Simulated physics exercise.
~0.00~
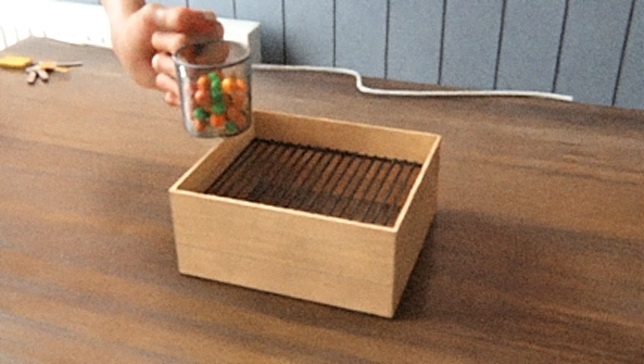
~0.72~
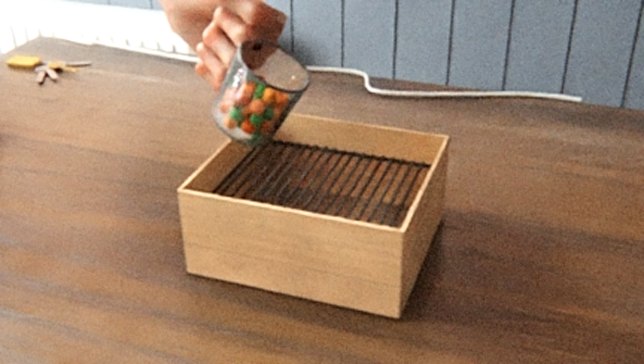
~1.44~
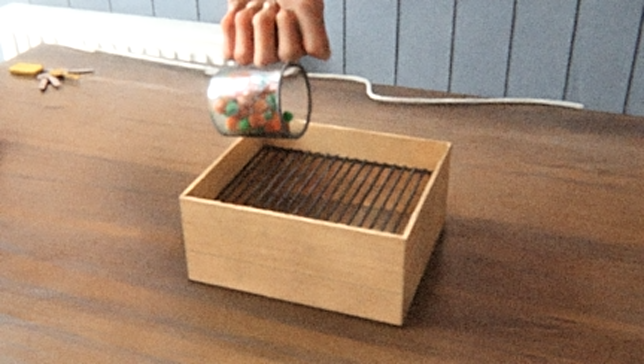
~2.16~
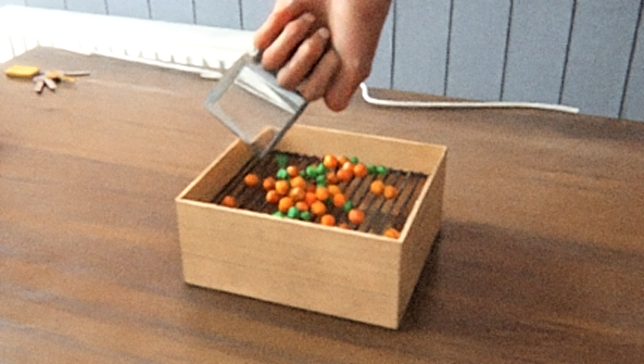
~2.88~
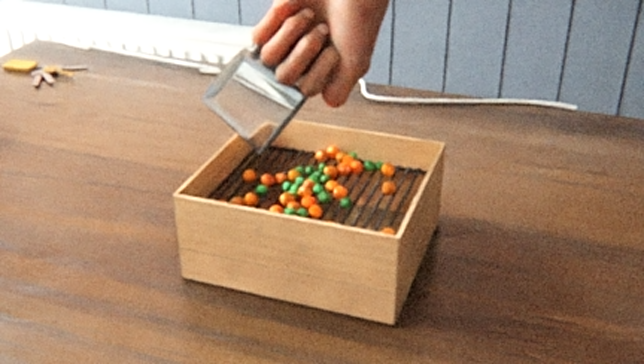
A hand brought a clear cup of orange and green bits over an open wooden box, tilted it, and tipped them all out onto the dark slatted rack inside, where both colours scattered and stayed on top while the emptied cup hung above.
